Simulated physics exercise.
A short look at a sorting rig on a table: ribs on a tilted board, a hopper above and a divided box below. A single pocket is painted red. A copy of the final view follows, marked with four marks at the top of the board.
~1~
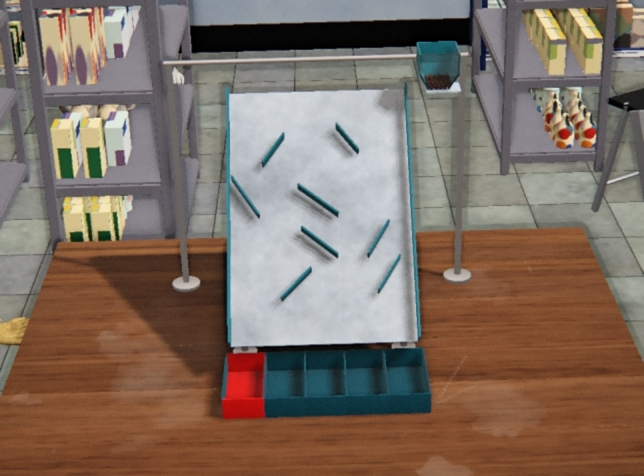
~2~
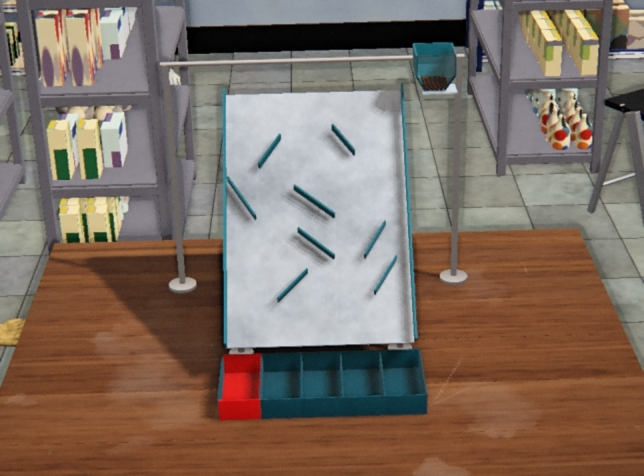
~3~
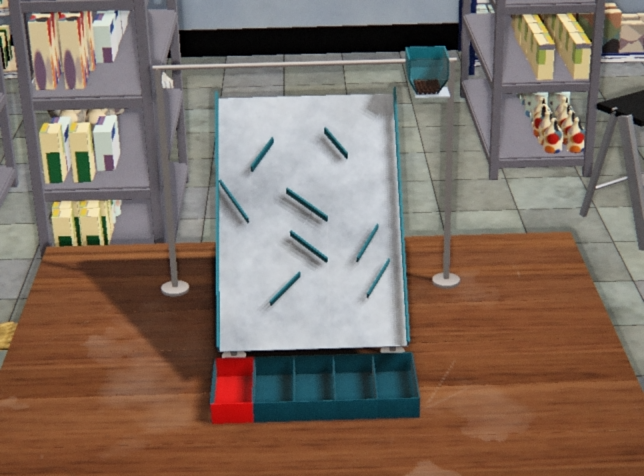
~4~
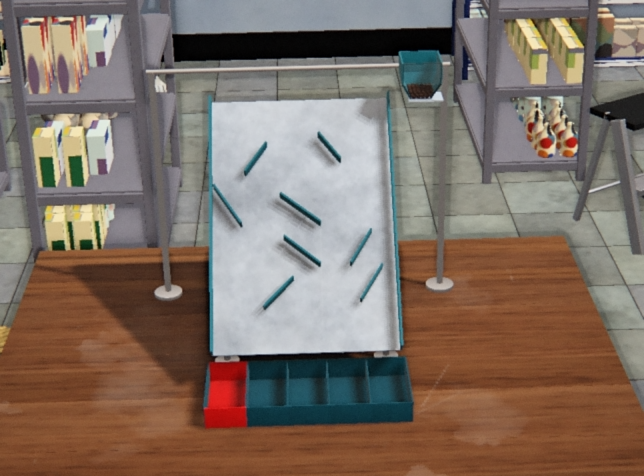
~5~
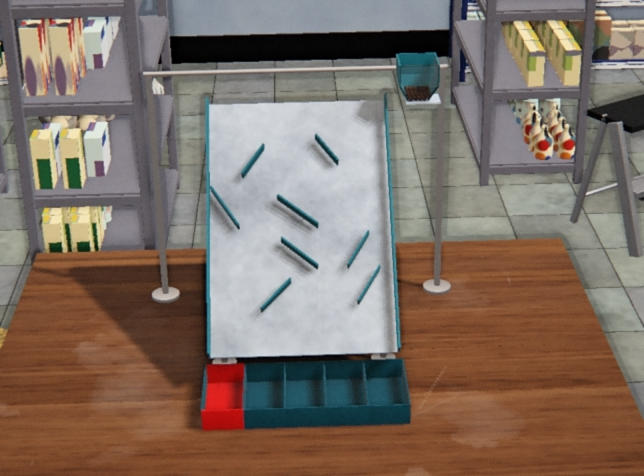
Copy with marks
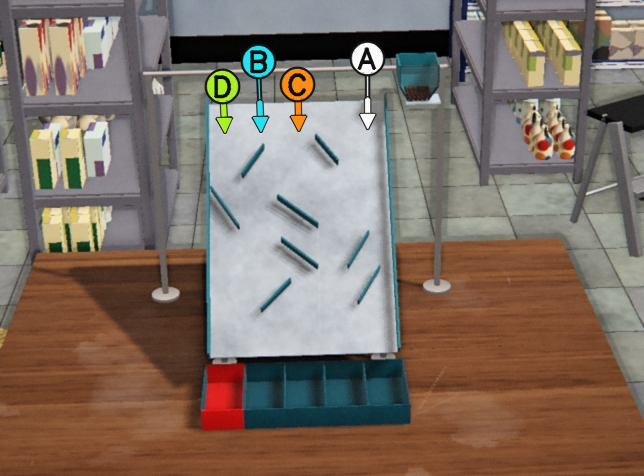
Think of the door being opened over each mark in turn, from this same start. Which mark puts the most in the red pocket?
D works best here.
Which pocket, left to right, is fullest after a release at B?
It is the first one.
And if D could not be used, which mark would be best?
That is mark B.
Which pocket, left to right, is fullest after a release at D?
The first from the left.
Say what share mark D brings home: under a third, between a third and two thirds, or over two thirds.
Mark D gives over two thirds.
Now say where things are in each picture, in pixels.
In the first frame, hopper at (438, 83), allspice berries, door shut.
In the second frame, ribs (259, 163) to (280, 133), (332, 124) to (355, 150), (227, 176) to (255, 215).
In the third frame, ribs (287, 188) to (327, 217), (290, 230) to (327, 258), (358, 258) to (378, 224).
In the fourth frame, ribs (264, 306) to (293, 276), (361, 298) to (383, 263).
In the fifth frame, red pocket at (223, 418), number 1 of 5 from the left.
On the marked copy, mark A meets the board at (367, 123); mark B meets the board at (260, 126); mark C meets the board at (298, 125); mark D meets the board at (224, 127).
Choosing A, none in the red pocket, most in other pockets, a small part outside the box.
Choosing B, about two thirds in the red pocket, about a third in other pockets.
Choosing C, a small part in the red pocket, most in other pockets, a stray few outside the box.
Choosing D, nearly all in the red pocket, a small part in other pockets.
